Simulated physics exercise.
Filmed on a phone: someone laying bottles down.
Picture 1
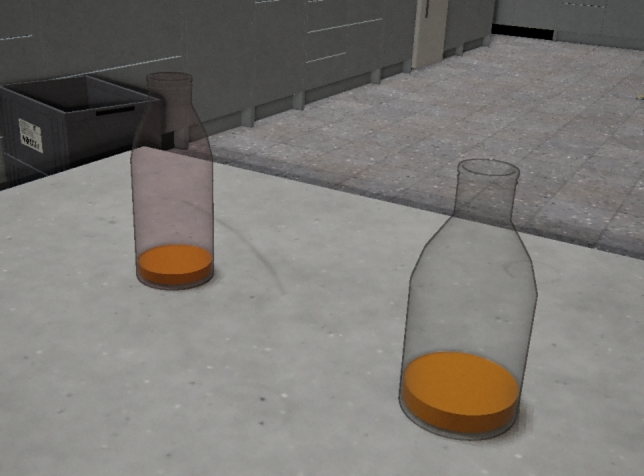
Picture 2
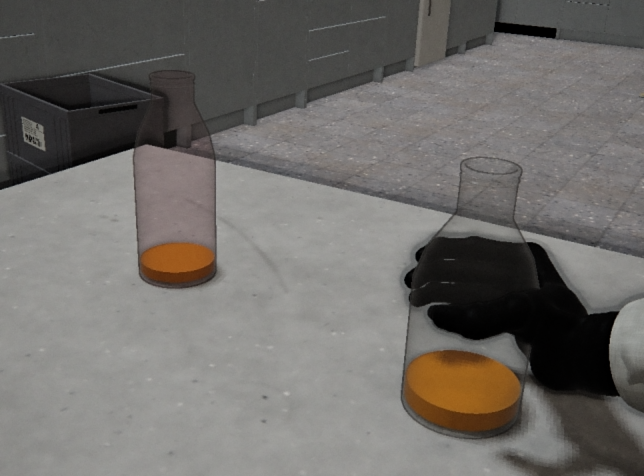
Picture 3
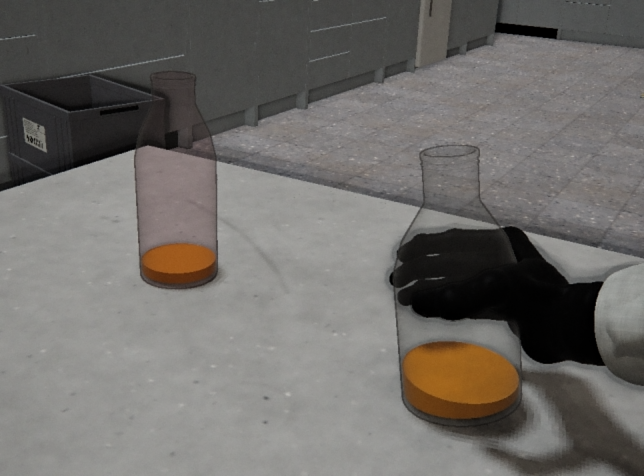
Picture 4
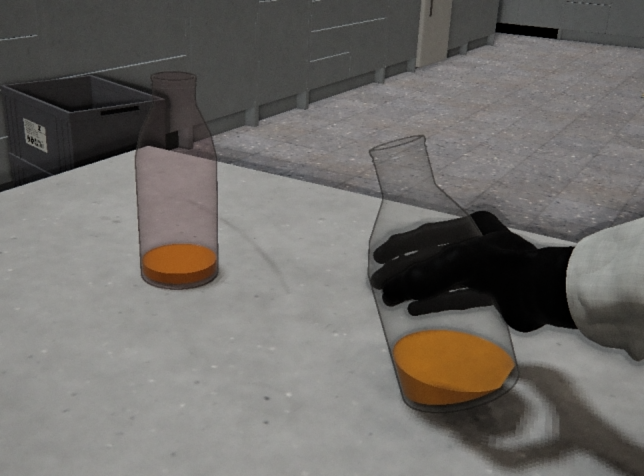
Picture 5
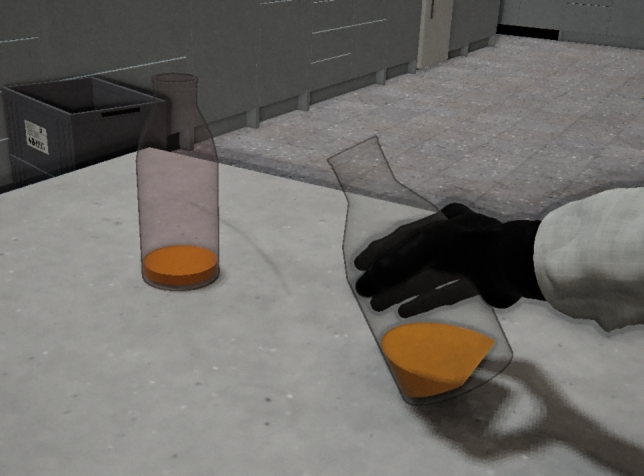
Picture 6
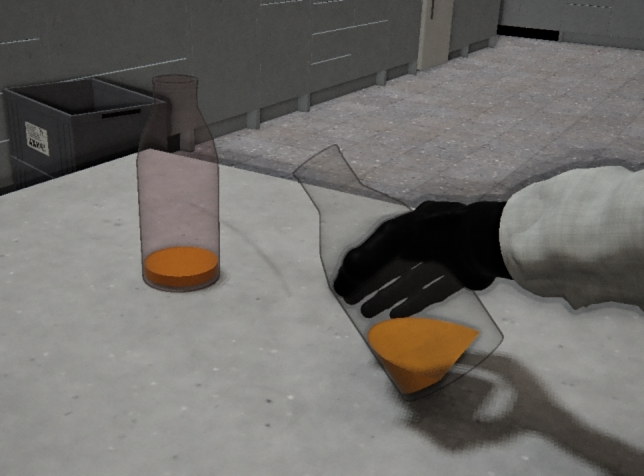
Two clear, open bottles, each with a little orange liquid in the bottom, stand on a pale grey speckled tabletop, seen from slightly above in a grey-walled room with a tiled floor. One is near on the right; the other, pinkish, is farther back on the left by a dark crate. A black-gloved, white-sleeved hand grasps the right bottle and tilts it steadily leftward.
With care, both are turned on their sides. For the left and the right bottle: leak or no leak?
Left: It holds it all. Right: It holds it all.
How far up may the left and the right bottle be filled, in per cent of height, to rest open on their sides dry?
First 18 %, second 18 %.
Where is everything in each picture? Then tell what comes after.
Both stand upright; right bottle (473, 290) nearly empty, open; left bottle (172, 177) nearly empty, open, in the first frame.
A hand takes the right bottle; right bottle nearly empty, surface at (463, 381); left bottle nearly empty, surface at (177, 258), in the second frame.
The right bottle tips; right bottle (455, 276) nearly empty; left bottle (176, 176) nearly empty, in the third frame.
The right bottle tips; right bottle (428, 264) tipped 20°; left bottle nearly empty, surface at (179, 259), in the fourth frame.
The right bottle tips; right bottle (403, 259) tipped 30°; left bottle (178, 178) nearly empty, in the fifth frame.
The right bottle tips; right bottle (381, 259) tipped 40°, open; left bottle nearly empty, surface at (181, 262), open, in the sixth frame.
Shortly, the right bottle is nearly down; right bottle, no leak.
Then, the right bottle lies flat; right bottle, no leak.
At the finish, both lie flat; right bottle, no leak; left bottle, no leak.
